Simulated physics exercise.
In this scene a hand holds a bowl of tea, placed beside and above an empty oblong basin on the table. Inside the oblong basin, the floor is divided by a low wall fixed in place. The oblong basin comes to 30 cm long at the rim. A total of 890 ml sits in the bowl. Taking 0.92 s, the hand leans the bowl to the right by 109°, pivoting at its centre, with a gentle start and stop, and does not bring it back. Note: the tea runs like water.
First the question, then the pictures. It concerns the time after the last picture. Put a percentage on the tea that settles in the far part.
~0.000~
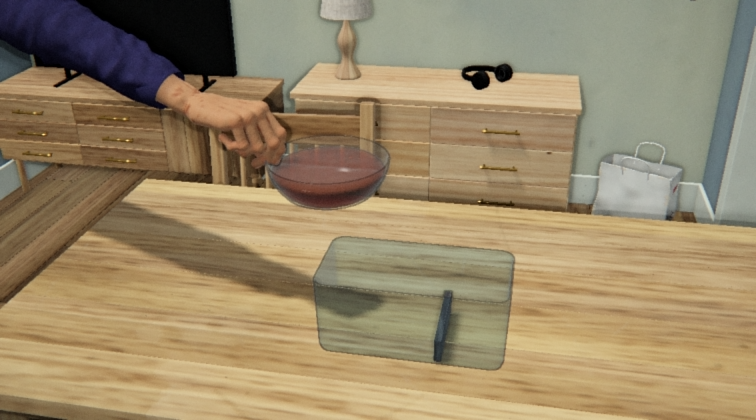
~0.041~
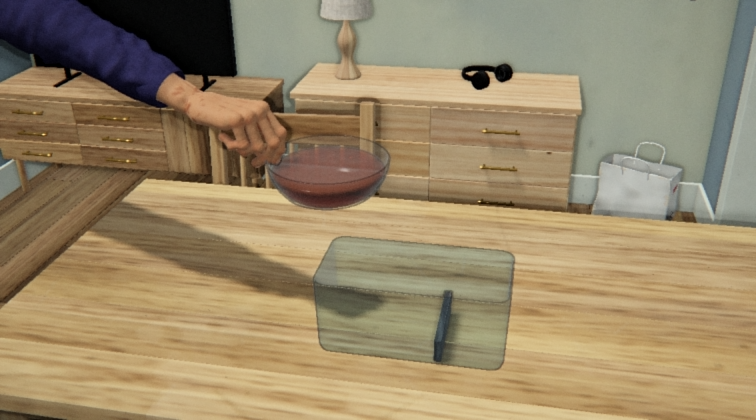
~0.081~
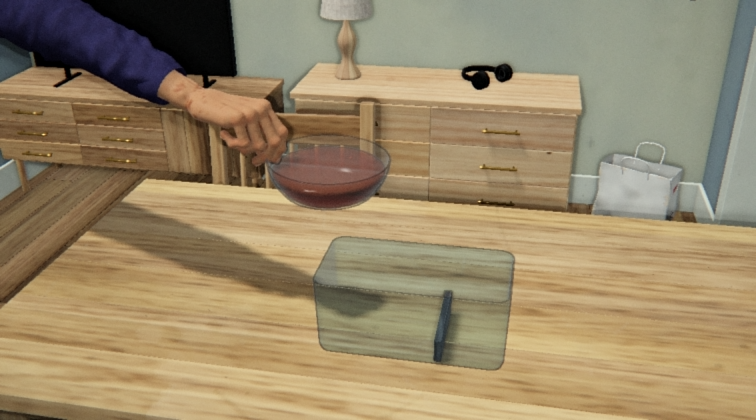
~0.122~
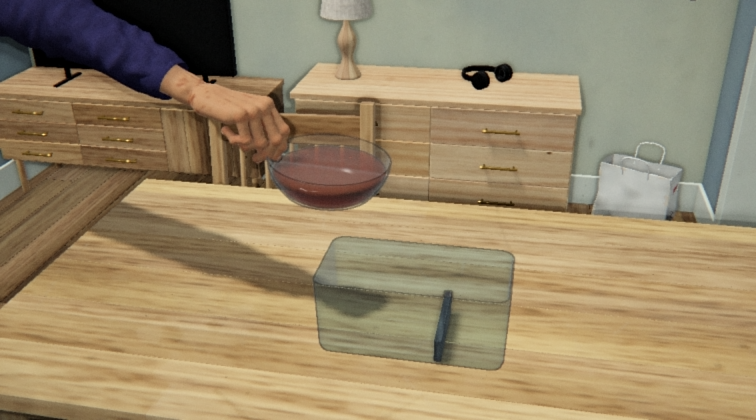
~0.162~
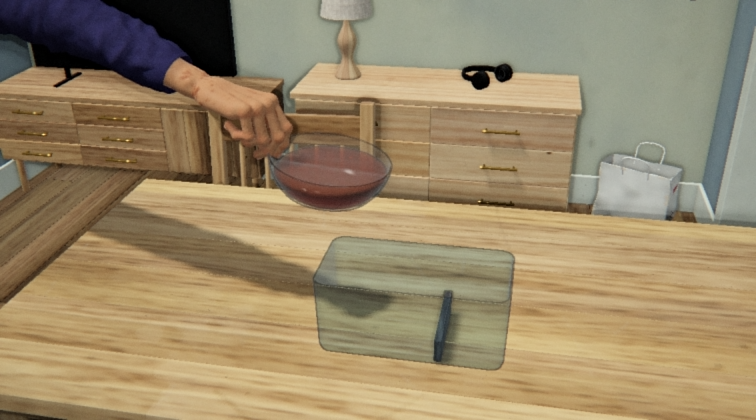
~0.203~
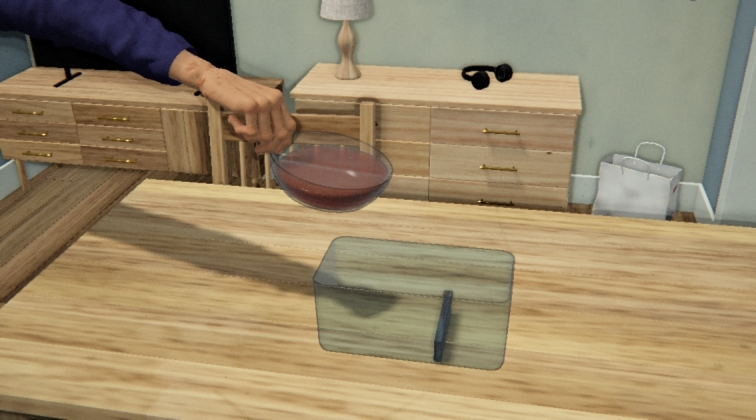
Roughly 20 per cent ends up there.
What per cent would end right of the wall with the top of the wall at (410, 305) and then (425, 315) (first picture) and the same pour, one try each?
Around 65 and 40 percent, in that order.
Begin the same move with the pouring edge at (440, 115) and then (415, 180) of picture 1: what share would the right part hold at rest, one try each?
60 per cent first, 40 per cent second.
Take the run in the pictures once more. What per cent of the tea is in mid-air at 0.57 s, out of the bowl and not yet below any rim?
Estimate: About 50 % of all of it.
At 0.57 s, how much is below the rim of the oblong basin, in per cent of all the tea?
At that time the basin holds about 28 per cent of the liquid.
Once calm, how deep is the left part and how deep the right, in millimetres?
Around 24 mm deep on the left, around 12 mm deep on the right.
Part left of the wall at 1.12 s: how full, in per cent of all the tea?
Reading: Approx. 76 per cent.
After 0.57 s the tilt is 74° and 23 per cent is still to pour, 23 is left of the wall and 4 right of it.
After 0.84 s the tilt is 107° and 0 per cent is still to pour, 79 is left of the wall and 15 right of it.
After 1.12 s the tilt is 109° and 0 per cent is still to pour, 76 is left of the wall and 19 right of it.
After 1.42 s the tilt is 109° and 0 per cent is still to pour, 76 is left of the wall and 20 right of it.
In the end 76 per cent lies left of the wall, 20 right of it and 5 outside.
